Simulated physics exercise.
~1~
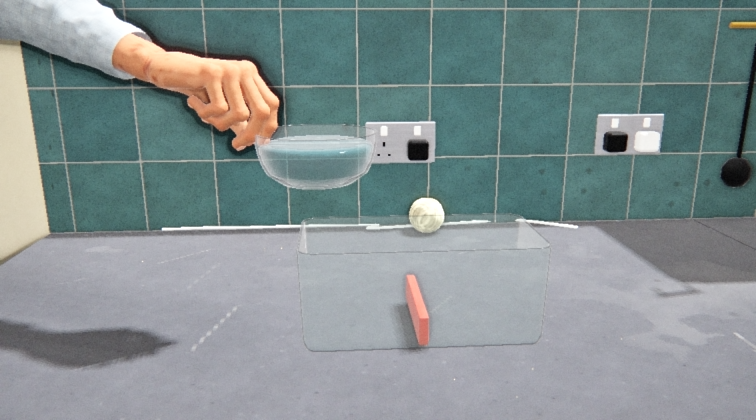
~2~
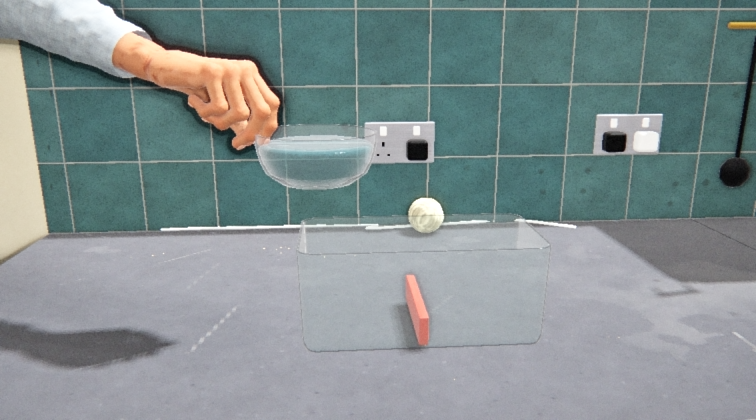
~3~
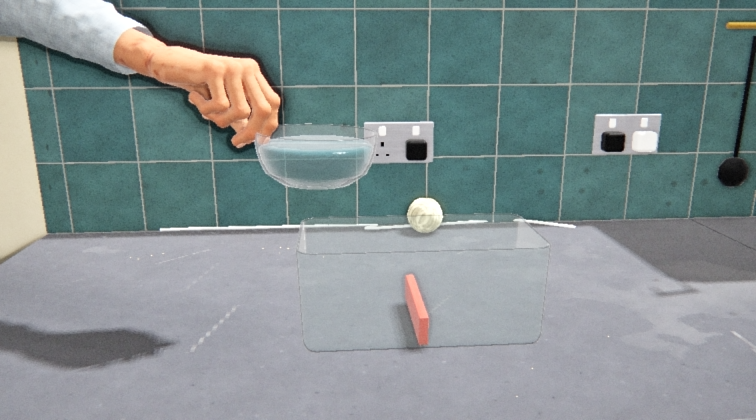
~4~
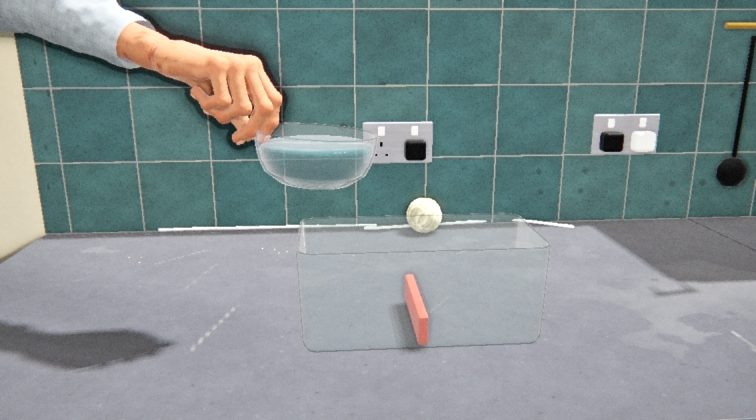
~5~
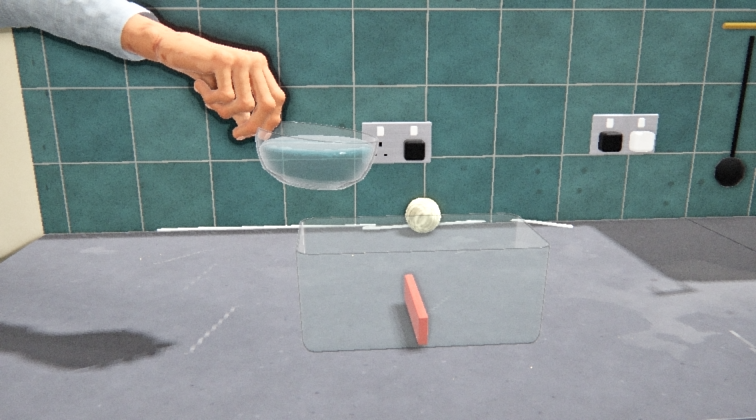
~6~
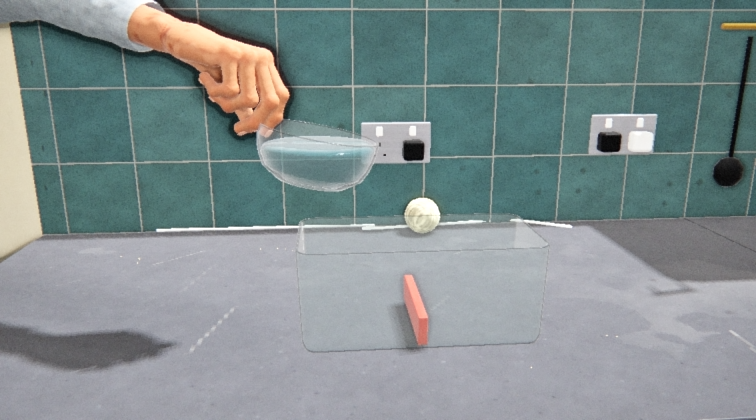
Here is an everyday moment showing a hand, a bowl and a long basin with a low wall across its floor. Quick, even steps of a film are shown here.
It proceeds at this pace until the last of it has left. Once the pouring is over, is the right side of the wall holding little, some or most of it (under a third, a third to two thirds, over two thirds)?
It holds some.
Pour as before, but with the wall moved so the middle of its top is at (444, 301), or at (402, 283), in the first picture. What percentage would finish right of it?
Roughly 10 % and then 70 %.
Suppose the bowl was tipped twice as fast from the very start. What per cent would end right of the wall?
It comes to around 45 per cent.
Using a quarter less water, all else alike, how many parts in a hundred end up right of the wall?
Estimate: Around 45 per cent.
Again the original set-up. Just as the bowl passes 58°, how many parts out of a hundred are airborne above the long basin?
It's about 30 per cent.
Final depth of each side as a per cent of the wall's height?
30 per cent for the left part, 40 for the right.
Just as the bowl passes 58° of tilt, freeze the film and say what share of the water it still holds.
It still holds close to 50 per cent at that lean.
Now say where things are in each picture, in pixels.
In the first picture, it leans 0°; its right rim is at (376, 133); the water meets the walls at (260, 144) and (373, 143); the long basin's rim runs from (300, 236) to (535, 231); the wall's top is at (417, 296).
In the second picture, it leans 0°; its right rim is at (376, 133); the water meets the walls at (259, 144) and (373, 143).
In the third picture, it leans 2°; its right rim is at (376, 135); the water meets the walls at (259, 144) and (373, 144).
In the fourth picture, it leans 4°; its right rim is at (377, 137); the water meets the walls at (260, 144) and (373, 144).
In the fifth picture, it leans 8°; its right rim is at (377, 141); the water meets the walls at (260, 143) and (374, 145).
In the sixth picture, it leans 12°; its right rim is at (378, 145); the water meets the walls at (261, 144) and (375, 145).
A moment on, the bowl is tipped part way and 49 per cent is still to pour, 6 is left of the wall and 16 right of it.
Next, the bowl is tipped on its side and 7 per cent is still to pour, 29 is left of the wall and 59 right of it.
Then the bowl is tipped on its side and 0 per cent is still to pour, 40 is left of the wall and 59 right of it.
Later the bowl is tipped on its side and 0 per cent is still to pour, 40 is left of the wall and 59 right of it.
At rest 40 per cent lies left of the wall, 59 right of it and 0 outside.
